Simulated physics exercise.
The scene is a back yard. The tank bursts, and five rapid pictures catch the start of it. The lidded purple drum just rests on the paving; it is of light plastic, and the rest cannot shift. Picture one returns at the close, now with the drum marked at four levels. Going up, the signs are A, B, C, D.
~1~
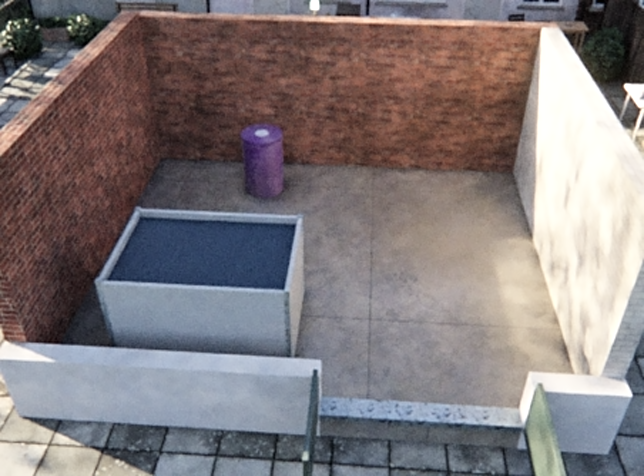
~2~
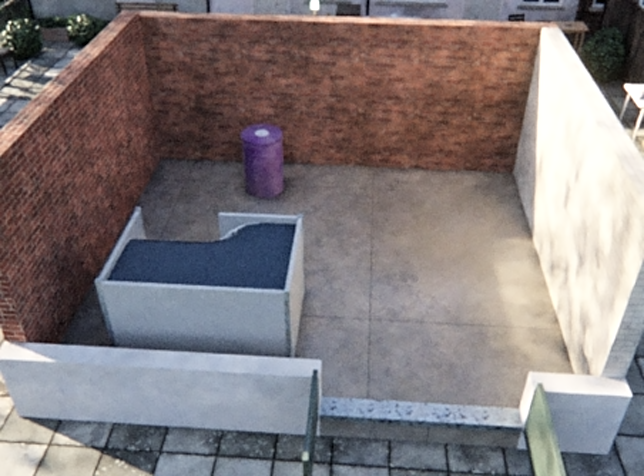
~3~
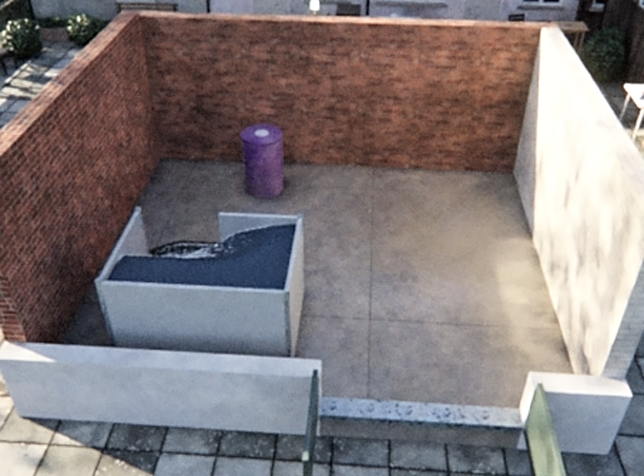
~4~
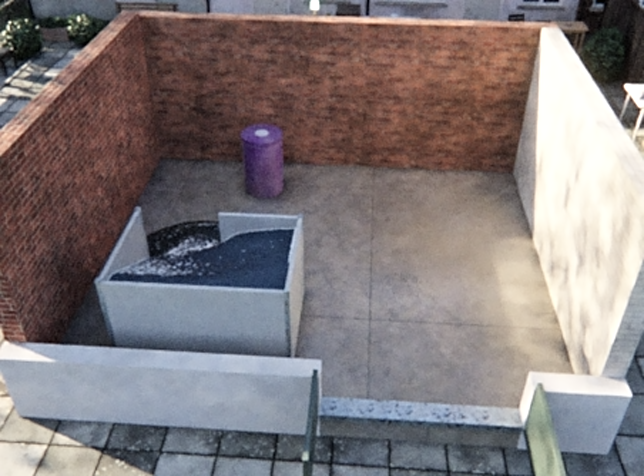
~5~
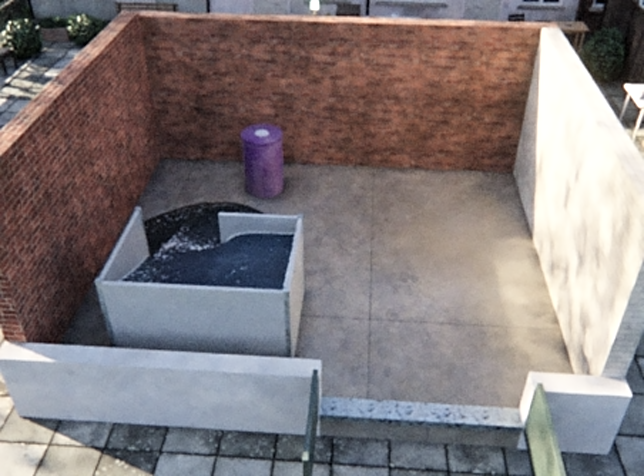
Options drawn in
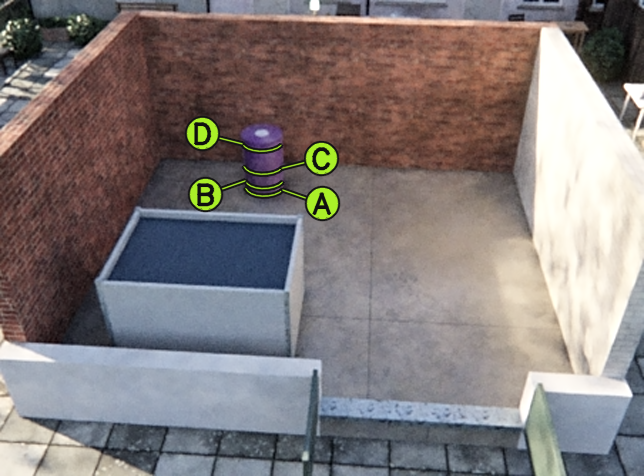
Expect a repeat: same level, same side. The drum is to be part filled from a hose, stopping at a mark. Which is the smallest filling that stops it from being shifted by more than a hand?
It is D.
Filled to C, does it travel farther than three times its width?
No, less.
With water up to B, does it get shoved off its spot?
Yes, it does.
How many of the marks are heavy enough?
One of the four.
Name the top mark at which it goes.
It is C.
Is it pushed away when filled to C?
Yes, that goes wrong.
On the marked copy, A at (262, 196); B at (261, 188); C at (261, 174); D at (259, 151); from the bottom up A, B, C, D.
If A is chosen, it is washed out through the gate.
If B is chosen, it is pushed about 7 times its own width away.
If C is chosen, it is pushed about its own width away.
If D is chosen, it shifts by a finger or two and stays.
